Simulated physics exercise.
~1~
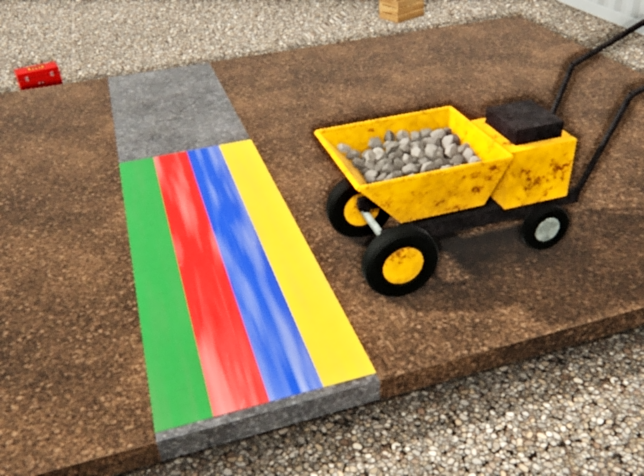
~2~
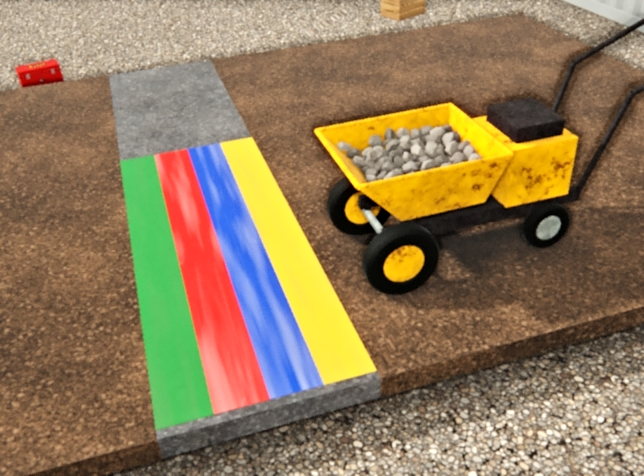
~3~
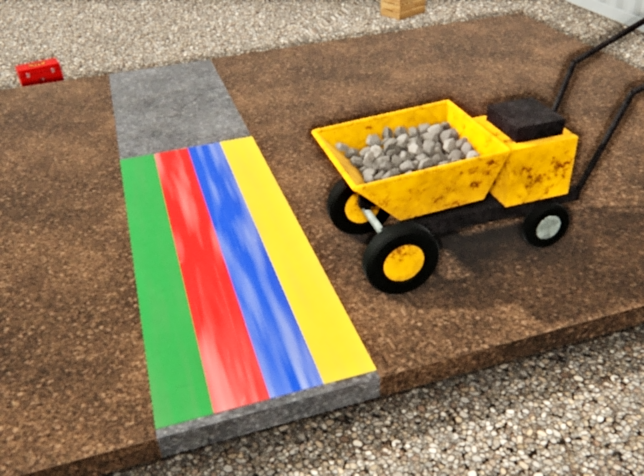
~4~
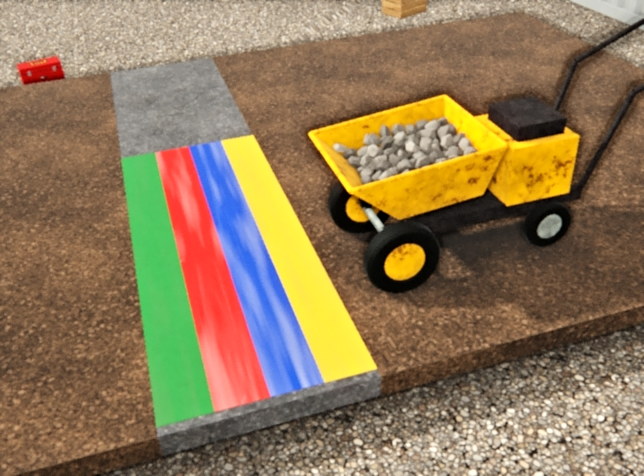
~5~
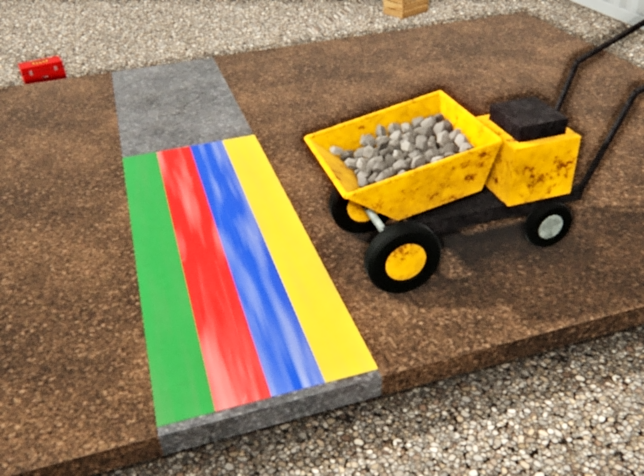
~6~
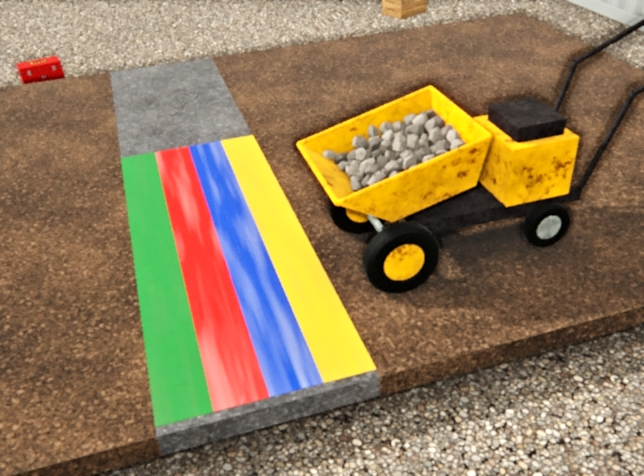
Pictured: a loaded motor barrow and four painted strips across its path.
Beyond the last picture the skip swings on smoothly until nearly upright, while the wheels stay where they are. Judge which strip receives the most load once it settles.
The strip receiving the most is the blue one.
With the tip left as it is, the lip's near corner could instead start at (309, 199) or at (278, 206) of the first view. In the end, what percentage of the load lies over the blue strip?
In order: 10 % and 0 %.
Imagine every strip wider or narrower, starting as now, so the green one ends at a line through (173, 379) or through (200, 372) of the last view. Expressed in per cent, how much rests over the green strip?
Respectively 10 and 10 percent.
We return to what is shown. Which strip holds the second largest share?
That red strip.
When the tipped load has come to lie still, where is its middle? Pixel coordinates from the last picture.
Somewhere around (245, 284) in the final view.
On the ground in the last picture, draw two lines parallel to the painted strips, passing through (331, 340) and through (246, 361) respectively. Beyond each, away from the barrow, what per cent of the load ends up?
Roughly 80 per cent, then roughly 20 per cent.
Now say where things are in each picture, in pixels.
In the first picture, lip of the skip near (359, 189), level; top of the load near (418, 150), broken stones; yellow strip near (330, 339); blue strip near (281, 352); red strip near (229, 365); green strip near (176, 378).
In the second picture, lip of the skip near (359, 188), level; top of the load near (418, 148).
In the third picture, lip of the skip near (356, 189), tipped barely; top of the load near (416, 146).
In the fourth picture, lip of the skip near (352, 192), tipped a little; top of the load near (433, 150).
In the fifth picture, lip of the skip near (346, 197), tipped a little; top of the load near (420, 144).
In the sixth picture, lip of the skip near (337, 203), tipped a little; top of the load near (437, 137); yellow strip near (331, 335); blue strip near (281, 347); red strip near (230, 360); green strip near (177, 373).
Shortly afterwards, skip tipped steeply; the whole lot in the skip.
Next, skip tipped steeply; the bulk in the skip; only a few over the yellow strip; near a quarter over the blue strip.
Some moments later, skip tipped right over; near a quarter in the skip; a little over the yellow strip; near half over the blue strip; near a quarter over the red strip; a little over the green strip; only a few off the paint.
In the end, skip tipped right over; near a quarter in the skip; a little over the yellow strip; near half over the blue strip; near a quarter over the red strip; a little over the green strip; only a few off the paint.
